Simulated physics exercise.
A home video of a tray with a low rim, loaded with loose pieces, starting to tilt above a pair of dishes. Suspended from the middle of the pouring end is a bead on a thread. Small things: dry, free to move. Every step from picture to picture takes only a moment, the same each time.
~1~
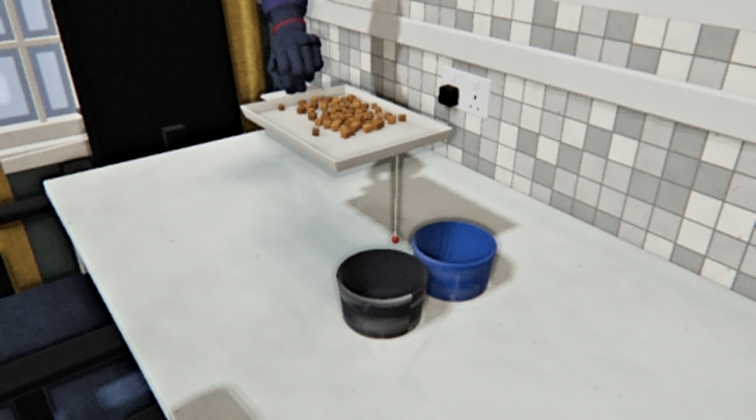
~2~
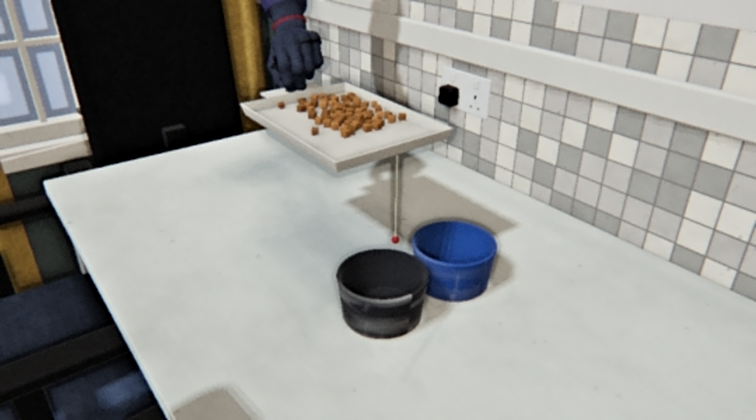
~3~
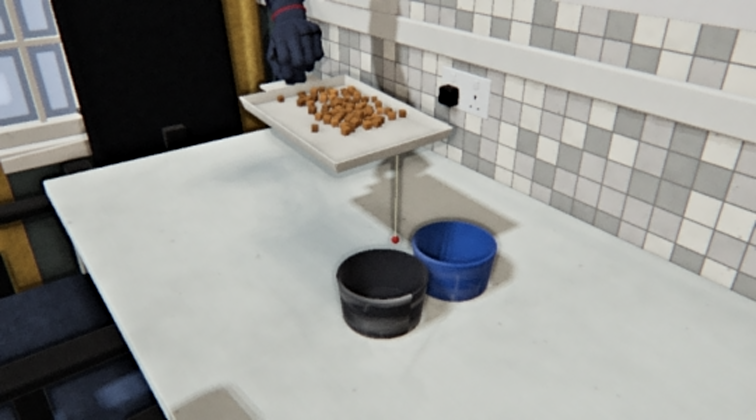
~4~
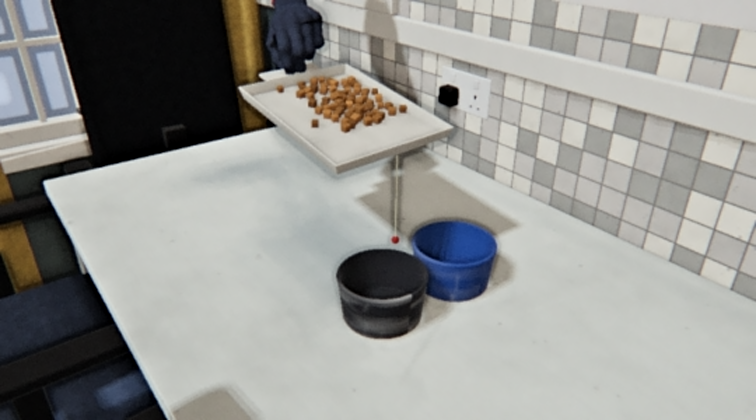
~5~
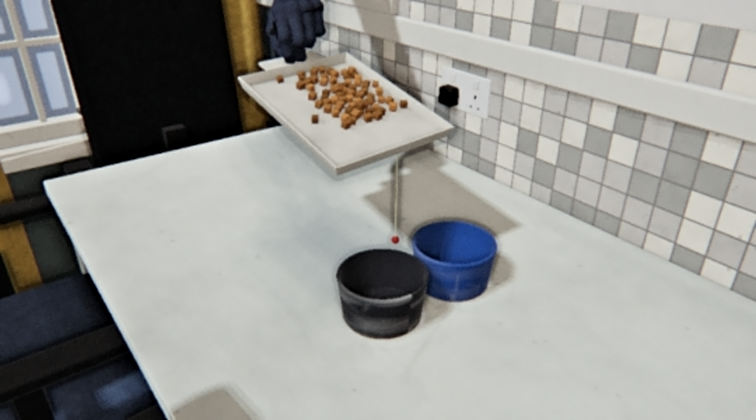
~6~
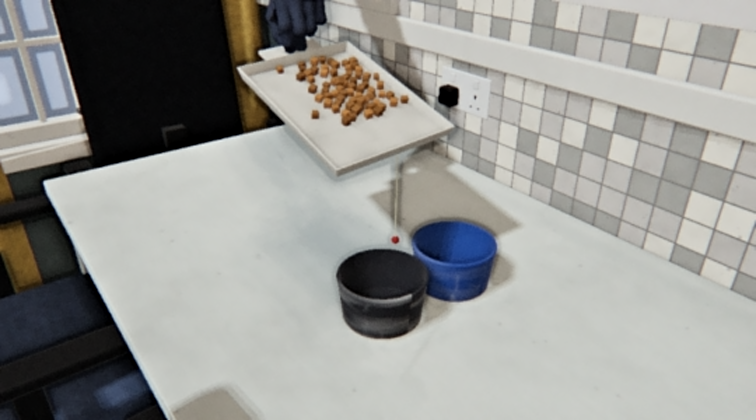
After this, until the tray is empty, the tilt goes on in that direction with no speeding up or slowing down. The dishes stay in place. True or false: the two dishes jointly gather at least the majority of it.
True, they gather the majority.
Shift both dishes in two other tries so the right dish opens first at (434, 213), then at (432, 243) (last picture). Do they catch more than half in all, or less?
Place 1: Lower than half; place 2: Higher than half.
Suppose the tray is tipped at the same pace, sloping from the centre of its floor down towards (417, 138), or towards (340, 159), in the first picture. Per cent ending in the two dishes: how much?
First case: 80 %; second case: 60 %.
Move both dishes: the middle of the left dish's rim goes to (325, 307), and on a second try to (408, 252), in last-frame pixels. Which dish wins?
In the first try it's the one on the right, and in the second it's the one on the left.
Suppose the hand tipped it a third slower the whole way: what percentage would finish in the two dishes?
It would be around 80 per cent.
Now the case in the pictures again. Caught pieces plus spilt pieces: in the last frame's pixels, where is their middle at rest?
About (391, 313).
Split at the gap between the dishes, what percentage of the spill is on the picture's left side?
Close to 50 %.
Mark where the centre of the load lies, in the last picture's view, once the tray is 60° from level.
In the last view, the load is centred near (379, 148).
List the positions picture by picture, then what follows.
The first picture shows corners of the pouring end near (337, 159) and (447, 128), level; middle of the load near (349, 117), brown sugar cubes; left dish near (410, 312); right dish near (482, 276); bead on its thread near (395, 240).
The second picture shows corners of the pouring end near (337, 160) and (447, 128), level; middle of the load near (349, 116).
The third picture shows corners of the pouring end near (337, 161) and (448, 127), tipped barely, lowest at the left corner; middle of the load near (349, 111).
The fourth picture shows corners of the pouring end near (337, 163) and (448, 126), tipped a little, lowest at the left corner; middle of the load near (349, 105).
The fifth picture shows corners of the pouring end near (338, 164) and (449, 126), tipped a little, lowest at the left corner; middle of the load near (350, 99).
The sixth picture shows corners of the pouring end near (338, 166) and (449, 125), tipped clearly, lowest at the left corner; middle of the load near (350, 93); left dish near (410, 312); right dish near (482, 276).
Shortly afterwards, tray tipped steeply; the bulk on the tray; only a few in the left dish; near a quarter in the air.
Next, tray tipped right over; near two thirds on the tray; a little in the left dish; only a few in the right dish; a little outside both; a little in the air.
Some moments later, tray tipped past a quarter turn; near two thirds in the left dish; a little in the right dish; near a quarter outside both.
In the end, tray tipped past a quarter turn; near two thirds in the left dish; a little in the right dish; near a quarter outside both.
